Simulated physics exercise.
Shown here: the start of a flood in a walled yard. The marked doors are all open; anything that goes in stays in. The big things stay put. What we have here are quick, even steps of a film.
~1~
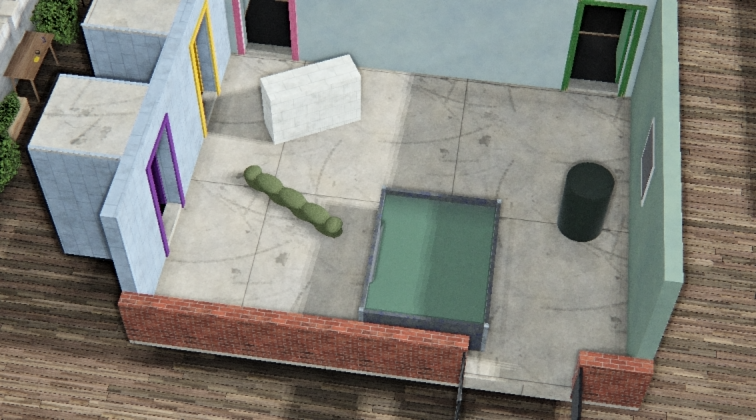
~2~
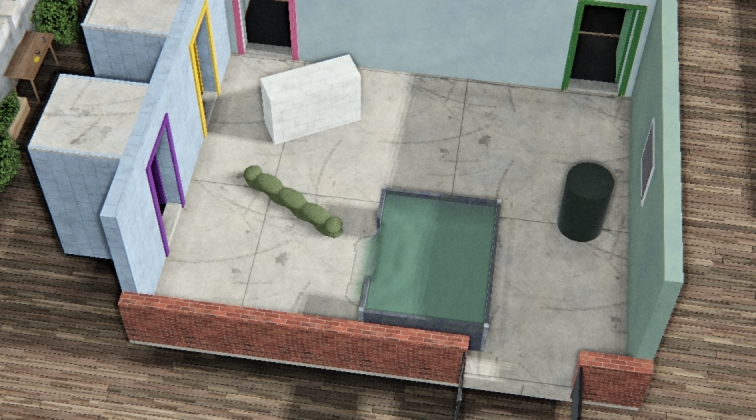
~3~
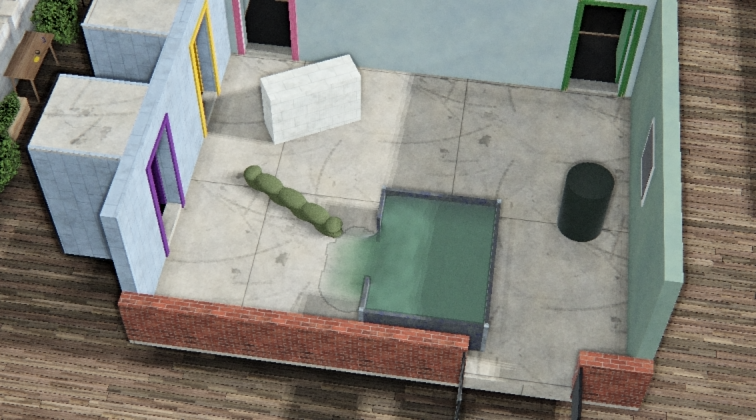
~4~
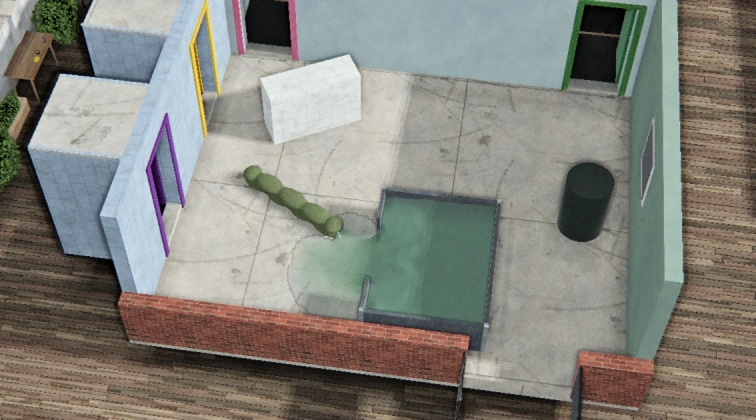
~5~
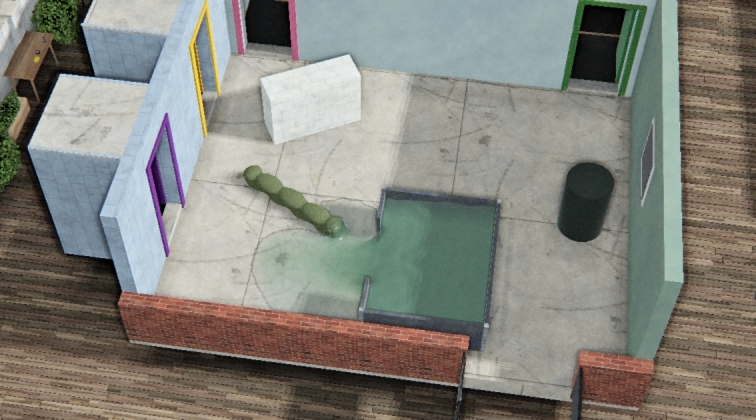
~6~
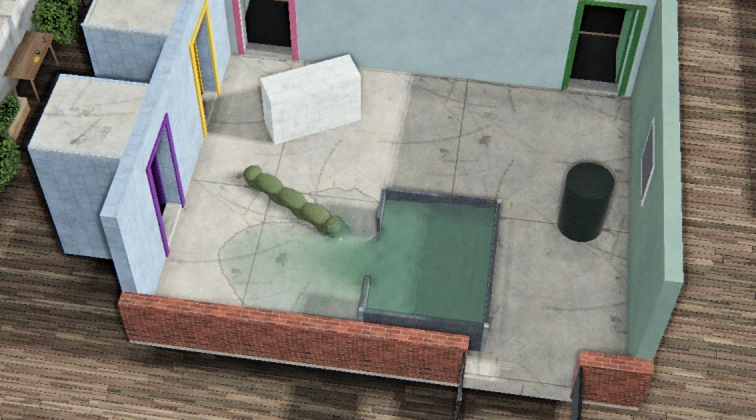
In a walled yard with colored doorways, green water poured through a gap in the left side of a tank and spread leftward across the concrete floor, passing the end of a bumpy green hedge.
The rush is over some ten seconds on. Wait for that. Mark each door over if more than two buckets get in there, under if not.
Green door - under; purple door - over; pink door - over; yellow door - under.
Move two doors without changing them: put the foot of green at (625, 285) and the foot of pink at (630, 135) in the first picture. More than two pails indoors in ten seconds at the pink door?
Note: Pink one comes out below.
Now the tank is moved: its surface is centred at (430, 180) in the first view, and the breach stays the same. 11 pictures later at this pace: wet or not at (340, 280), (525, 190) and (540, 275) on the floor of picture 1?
One after the other: Reached, untouched, untouched.
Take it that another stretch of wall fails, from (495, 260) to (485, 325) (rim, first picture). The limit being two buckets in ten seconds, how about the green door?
Green door: Over the line.
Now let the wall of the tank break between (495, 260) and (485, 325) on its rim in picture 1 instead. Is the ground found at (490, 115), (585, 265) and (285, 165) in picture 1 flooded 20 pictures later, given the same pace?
In that order: Not flooded, flooded, dry.
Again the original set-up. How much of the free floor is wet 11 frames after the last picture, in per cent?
About 30 per cent.
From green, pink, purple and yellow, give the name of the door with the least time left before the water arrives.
I'd say it's the door marked purple.
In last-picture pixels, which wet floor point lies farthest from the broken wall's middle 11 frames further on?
The wet point farthest out is around (210, 122).
A moment on, water covers 25 % of the floor; the green door not reached, the purple door under two buckets in, the pink door not reached, the yellow door not reached.
Next, water covers 30 % of the floor; the green door not reached, the purple door over two buckets in, the pink door not reached, the yellow door not reached.
Then, water covers 40 % of the floor; the green door not reached, the purple door far over two buckets in, the pink door not reached, the yellow door wet at the sill, nothing in.
Later, water covers 55 % of the floor; the green door not reached, the purple door far over two buckets in, the pink door over two buckets in, the yellow door wet at the sill, nothing in.
In the end, water covers 80 % of the floor; the green door wet at the sill, nothing in, the purple door far over two buckets in, the pink door over two buckets in, the yellow door wet at the sill, nothing in.
